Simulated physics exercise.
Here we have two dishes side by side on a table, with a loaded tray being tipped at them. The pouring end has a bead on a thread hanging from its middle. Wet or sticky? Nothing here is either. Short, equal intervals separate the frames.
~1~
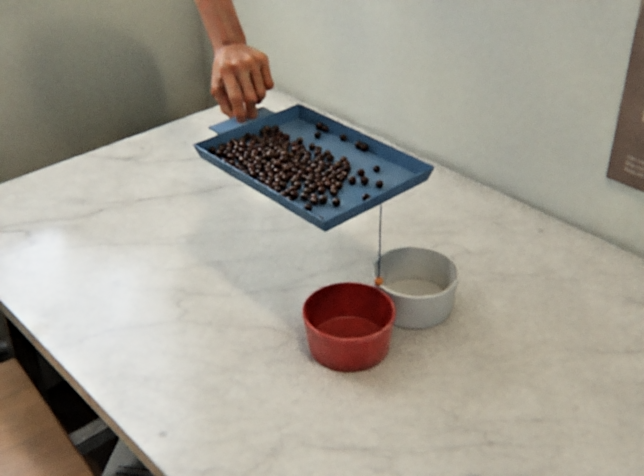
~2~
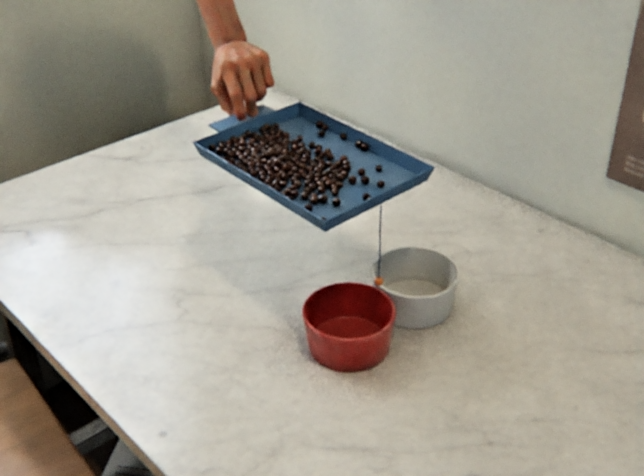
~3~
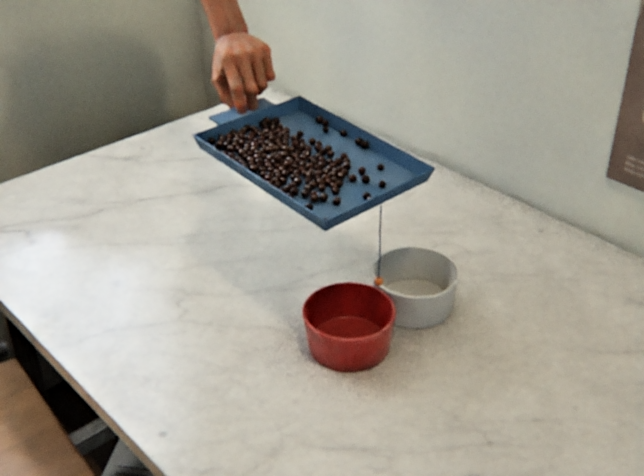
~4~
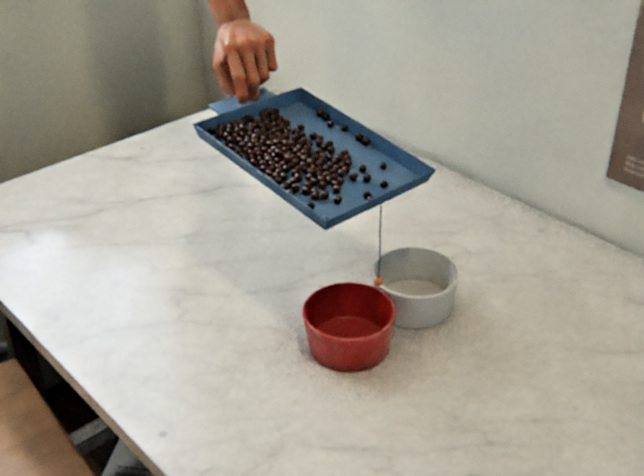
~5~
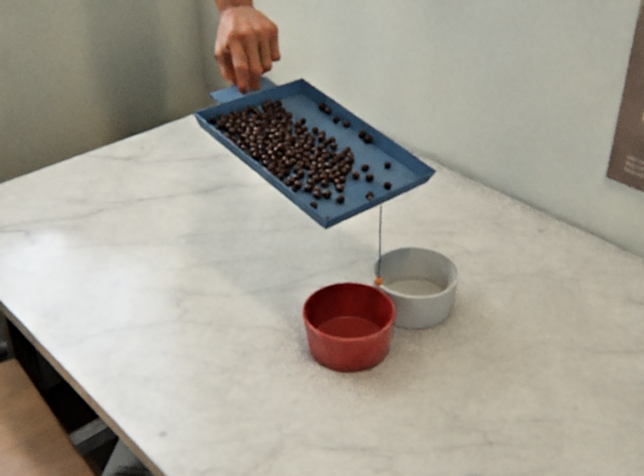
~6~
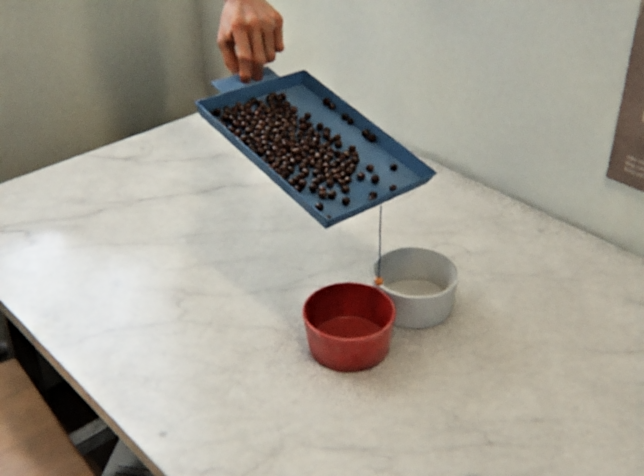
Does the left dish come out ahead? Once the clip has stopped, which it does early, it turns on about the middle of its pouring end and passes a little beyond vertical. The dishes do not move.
No, the right dish gets more.
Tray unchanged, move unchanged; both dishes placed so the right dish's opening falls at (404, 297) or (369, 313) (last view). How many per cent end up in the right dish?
50, then 20 %.
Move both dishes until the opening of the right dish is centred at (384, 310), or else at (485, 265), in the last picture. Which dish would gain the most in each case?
In the first try it's the right-side dish, and in the second it's the left-side dish.
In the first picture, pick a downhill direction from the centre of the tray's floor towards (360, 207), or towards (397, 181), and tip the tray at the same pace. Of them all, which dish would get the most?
Results - the dish on the left side first, the dish on the right side second.
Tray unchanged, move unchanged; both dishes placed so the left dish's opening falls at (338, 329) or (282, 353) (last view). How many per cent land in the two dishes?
Close to 50 in a hundred, then close to 10 in a hundred.
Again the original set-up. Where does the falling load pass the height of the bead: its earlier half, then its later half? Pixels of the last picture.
I'd place the first part at (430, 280) and the rest at (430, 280).
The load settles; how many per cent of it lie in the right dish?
Around 50 percent.
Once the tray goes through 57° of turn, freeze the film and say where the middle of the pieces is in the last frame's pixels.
Roughly at (394, 183).
Shortly afterwards, tray tipped steeply; the bulk on the tray; only a few in the left dish; a little in the right dish; only a few outside both; a little in the air.
Next, tray tipped right over; only a few on the tray; only a few in the left dish; near half in the right dish; near a third outside both; a little in the air.
Some moments later, tray tipped past a quarter turn; only a few in the left dish; near half in the right dish; near half outside both.
In the end, tray tipped past a quarter turn; only a few in the left dish; near half in the right dish; near half outside both.
